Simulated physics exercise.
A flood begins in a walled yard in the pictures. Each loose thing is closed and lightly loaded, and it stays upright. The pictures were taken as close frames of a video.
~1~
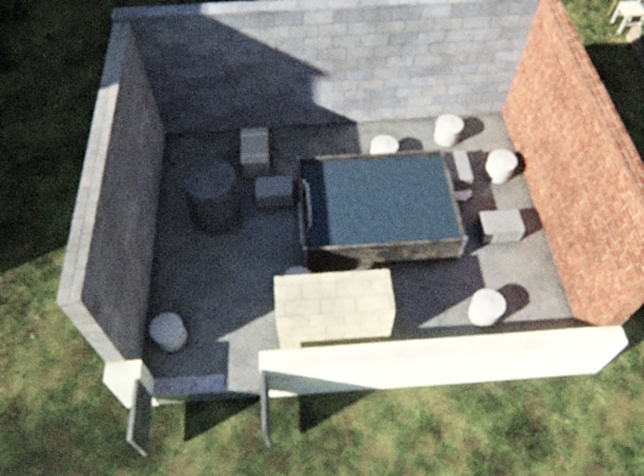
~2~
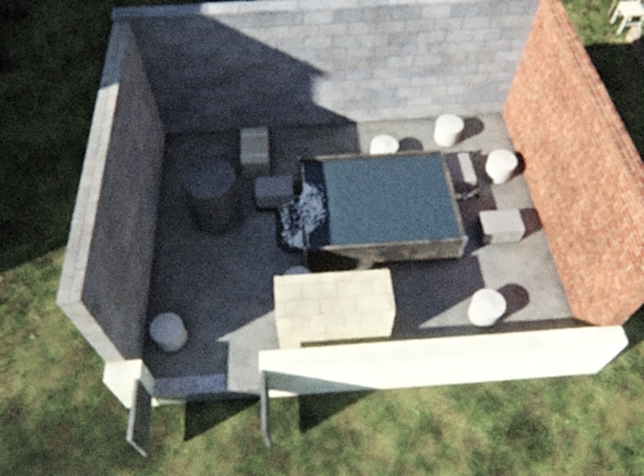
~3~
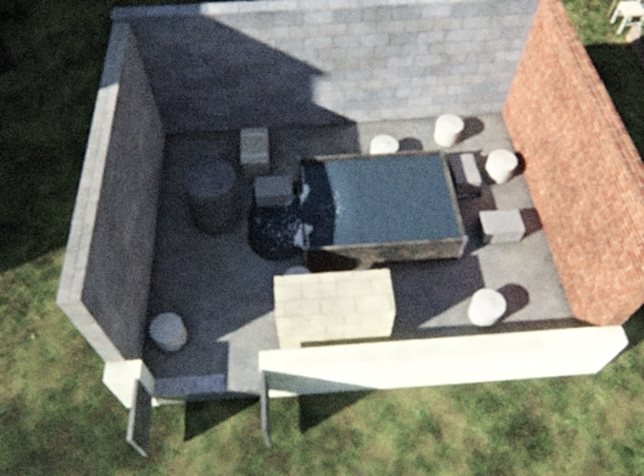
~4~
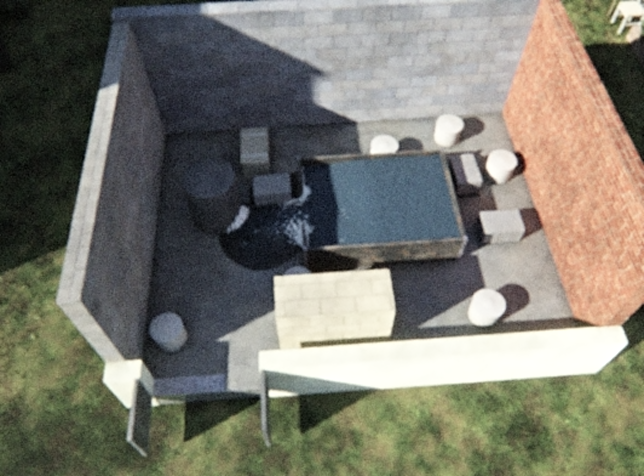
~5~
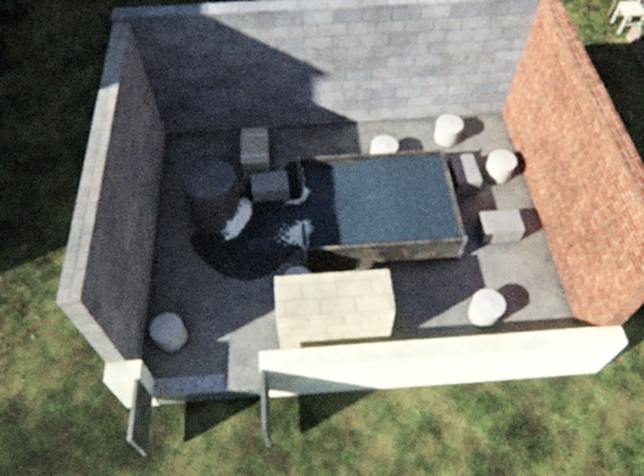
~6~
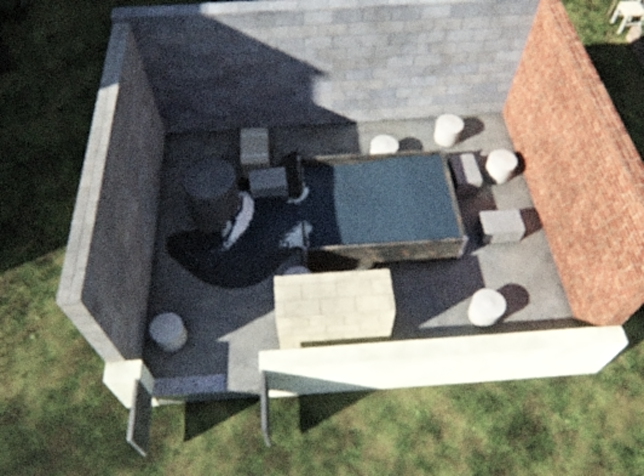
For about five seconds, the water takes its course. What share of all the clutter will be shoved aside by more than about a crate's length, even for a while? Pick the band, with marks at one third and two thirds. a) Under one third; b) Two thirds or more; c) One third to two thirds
a.
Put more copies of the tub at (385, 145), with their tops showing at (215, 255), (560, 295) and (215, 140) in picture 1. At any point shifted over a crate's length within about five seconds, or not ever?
Going by the order given: Travels that far, stays in place, travels that far.
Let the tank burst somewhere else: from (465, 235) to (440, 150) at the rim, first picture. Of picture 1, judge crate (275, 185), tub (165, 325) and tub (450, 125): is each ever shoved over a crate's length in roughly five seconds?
The first: Fell short; the second: Fell short; the third: Went past that.
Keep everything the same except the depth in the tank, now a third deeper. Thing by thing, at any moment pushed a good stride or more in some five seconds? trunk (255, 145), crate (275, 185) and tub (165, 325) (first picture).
Well, one by one: Carried that far, carried that far, carried that far.
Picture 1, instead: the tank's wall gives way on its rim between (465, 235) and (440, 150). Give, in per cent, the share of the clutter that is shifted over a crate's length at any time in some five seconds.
I'd guess around 70 percent of them.
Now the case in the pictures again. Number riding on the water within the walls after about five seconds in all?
The count is 1.
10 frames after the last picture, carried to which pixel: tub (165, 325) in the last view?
I'd put it at about (181, 366).
A moment on, 0 of 10 are well off their spots; 0 afloat.
Next, 2 of 10 are well off their spots; 0 afloat.
Later, 2 of 10 are well off their spots; 0 afloat.
In the end, 2 of 10 are well off their spots, and 2 have been at some point; 1 afloat.
